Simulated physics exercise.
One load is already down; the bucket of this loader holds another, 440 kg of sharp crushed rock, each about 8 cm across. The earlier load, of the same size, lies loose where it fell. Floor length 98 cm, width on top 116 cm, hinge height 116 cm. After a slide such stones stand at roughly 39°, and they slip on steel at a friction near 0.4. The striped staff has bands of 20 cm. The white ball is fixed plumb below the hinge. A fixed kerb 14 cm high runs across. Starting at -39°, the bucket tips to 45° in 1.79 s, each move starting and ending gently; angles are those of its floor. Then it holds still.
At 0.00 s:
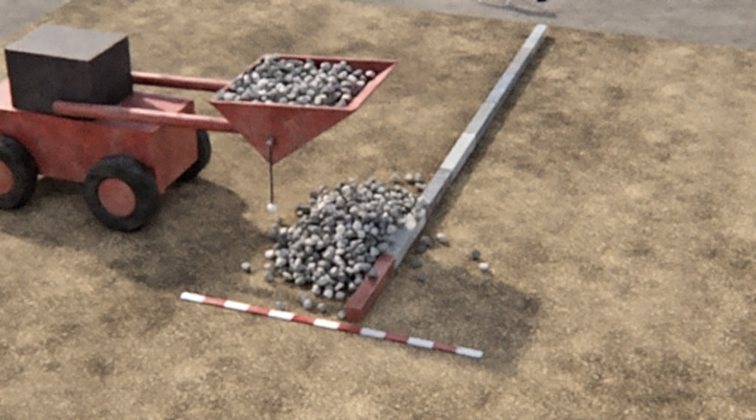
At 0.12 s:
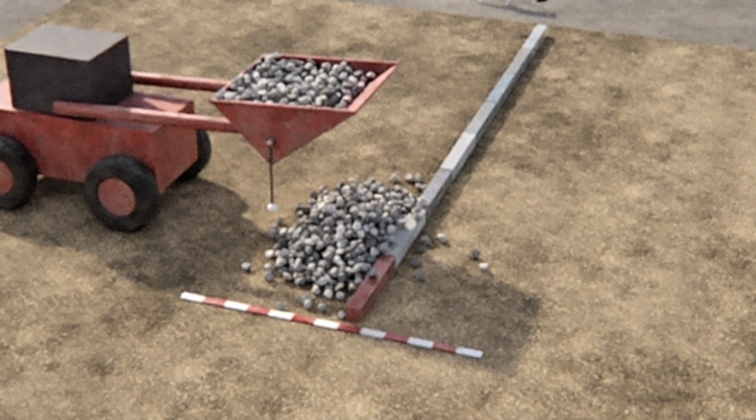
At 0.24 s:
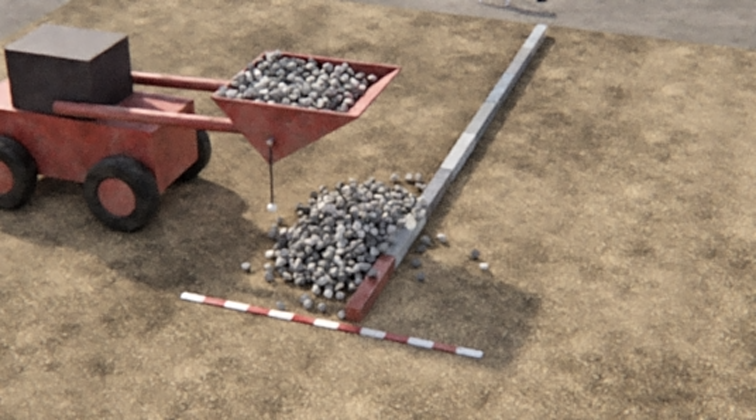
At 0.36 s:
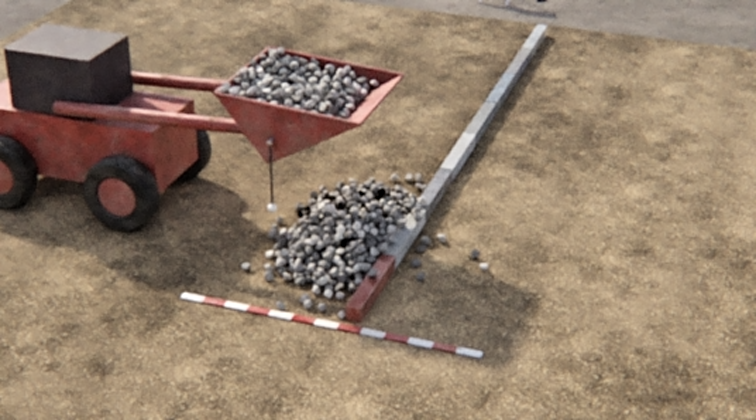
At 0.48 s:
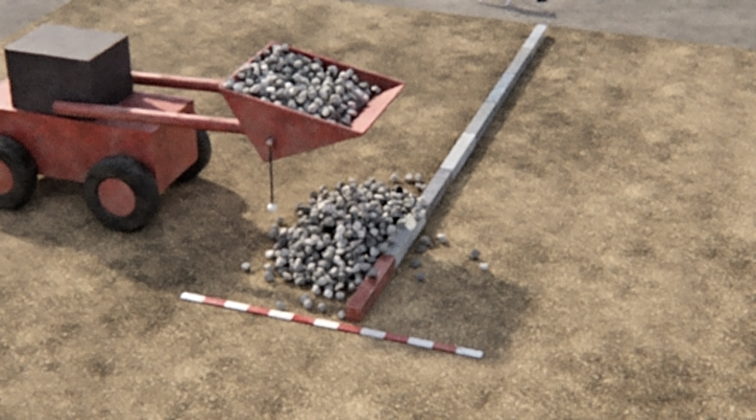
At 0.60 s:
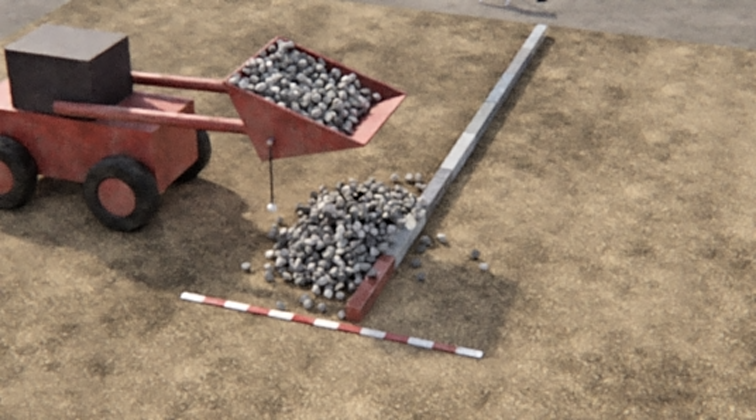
At first, a red loader holds a bucket full of grey stones almost still above a loose heap lying against a kerb, behind a striped staff. Then the bucket slowly tilts forward, its right lip lowering and its back rising, while the stones shift inside and the heap below stays unchanged.
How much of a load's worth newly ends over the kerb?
Close to 30 parts in a hundred.
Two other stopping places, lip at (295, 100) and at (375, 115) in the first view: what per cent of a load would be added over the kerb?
About 0 and 50 per cent.
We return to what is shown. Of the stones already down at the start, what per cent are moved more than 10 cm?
About 5 per cent.
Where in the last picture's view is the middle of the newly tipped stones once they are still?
Their middle is at about (386, 225).
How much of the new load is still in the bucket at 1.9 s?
About 35 per cent.
After 1.3 s the floor is at 32°; in per cent of one load, 99 in the bucket, 100 on this side of the kerb, 1 over the kerb; the foremost stones are at (438, 250).
After 1.9 s the floor is at 45°; in per cent of one load, 33 in the bucket, 160 on this side of the kerb, 7 over the kerb; the foremost stones are at (452, 250).
After 2.2 s the floor is at 45°; in per cent of one load, 9 in the bucket, 167 on this side of the kerb, 24 over the kerb; the foremost stones are at (501, 248).
After 5.0 s the floor is at 45°; in per cent of one load, 5 in the bucket, 164 on this side of the kerb, 31 over the kerb; the foremost stones are at (517, 252). Net gain over the kerb, 30.
